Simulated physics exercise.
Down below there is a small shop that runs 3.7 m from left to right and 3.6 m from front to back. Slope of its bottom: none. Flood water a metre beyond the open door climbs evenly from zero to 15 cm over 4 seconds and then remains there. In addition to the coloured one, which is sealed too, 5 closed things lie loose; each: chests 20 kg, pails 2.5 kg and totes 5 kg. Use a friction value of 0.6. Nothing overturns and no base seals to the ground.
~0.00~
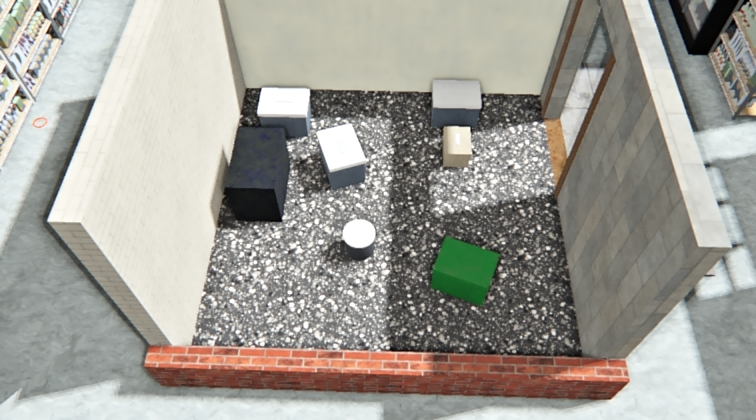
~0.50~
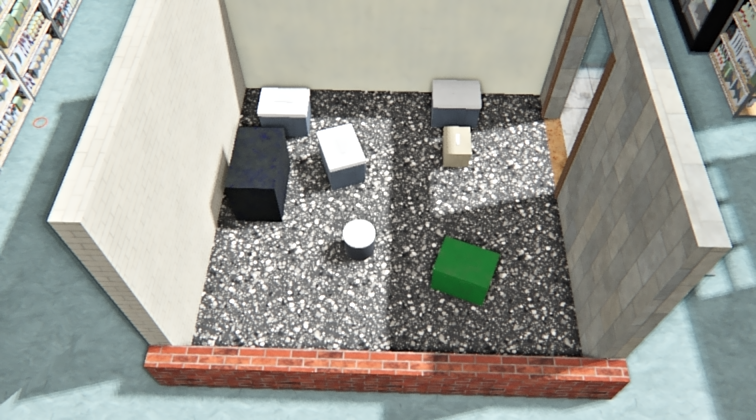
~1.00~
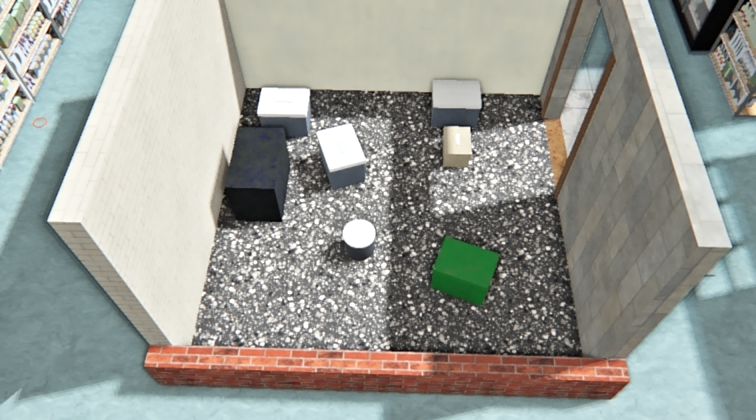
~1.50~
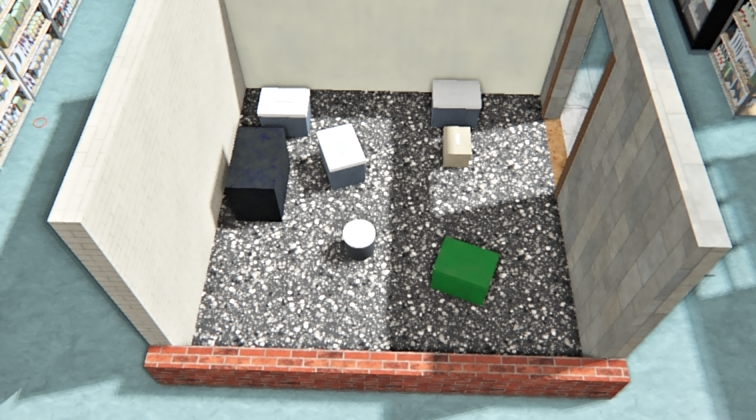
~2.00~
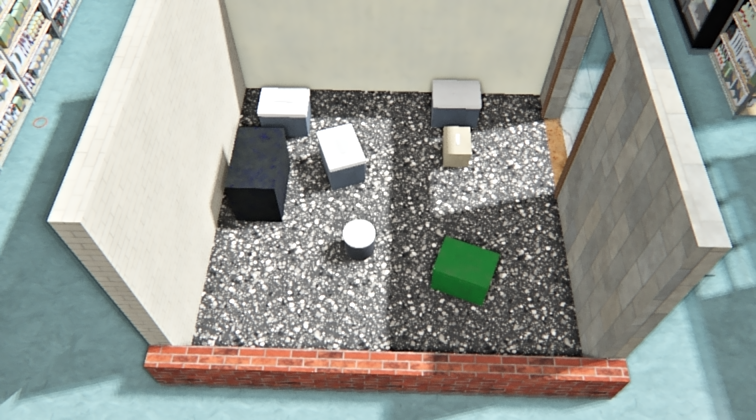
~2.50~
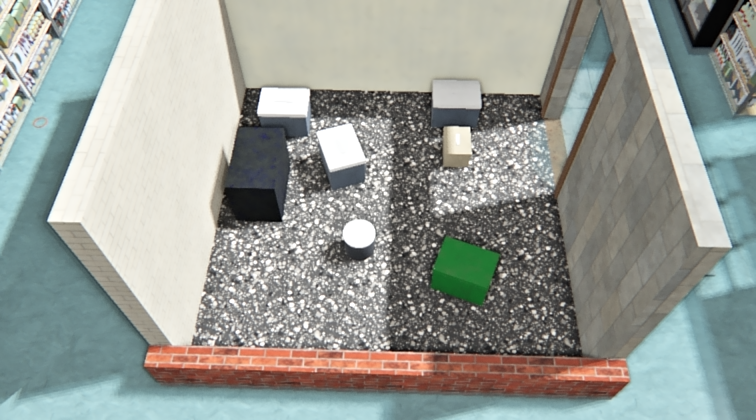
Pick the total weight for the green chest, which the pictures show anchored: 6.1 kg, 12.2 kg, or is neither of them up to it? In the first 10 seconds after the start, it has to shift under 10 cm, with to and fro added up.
6.1 kg is enough.
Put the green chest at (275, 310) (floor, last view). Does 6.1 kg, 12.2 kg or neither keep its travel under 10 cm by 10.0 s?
Outcome - success with heavier only.
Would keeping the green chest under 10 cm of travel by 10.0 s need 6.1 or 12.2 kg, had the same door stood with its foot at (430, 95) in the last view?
That way, only the big mass suffices.
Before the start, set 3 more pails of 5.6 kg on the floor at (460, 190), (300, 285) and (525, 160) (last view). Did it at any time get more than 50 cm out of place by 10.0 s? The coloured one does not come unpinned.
Spot one crosses the limit, spot two stays inside, spot three crosses the limit.
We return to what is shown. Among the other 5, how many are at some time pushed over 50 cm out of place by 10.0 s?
That adds up to 2.
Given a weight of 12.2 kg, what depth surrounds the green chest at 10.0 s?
Something like 2 centimetres.
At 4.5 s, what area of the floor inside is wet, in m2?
Close to 3.5 m2, I'd say.
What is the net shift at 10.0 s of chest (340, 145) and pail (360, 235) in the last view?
0 cm and 120 cm respectively.
After 3.5 s the green chest would be 0 cm from its start with 6.1 kg and 0 cm from its start with 12.2 kg; 0 cm of water round it then.
After 4.5 s the green chest would be 0 cm from its start with 6.1 kg and 0 cm from its start with 12.2 kg; 0 cm of water round it then.
After 7.0 s the green chest would be 0 cm from its start with 6.1 kg and 0 cm from its start with 12.2 kg; 1 cm of water round it then.
After 10.0 s the green chest would be 0 cm from its start with 6.1 kg and 0 cm from its start with 12.2 kg; 2 cm of water round it then.
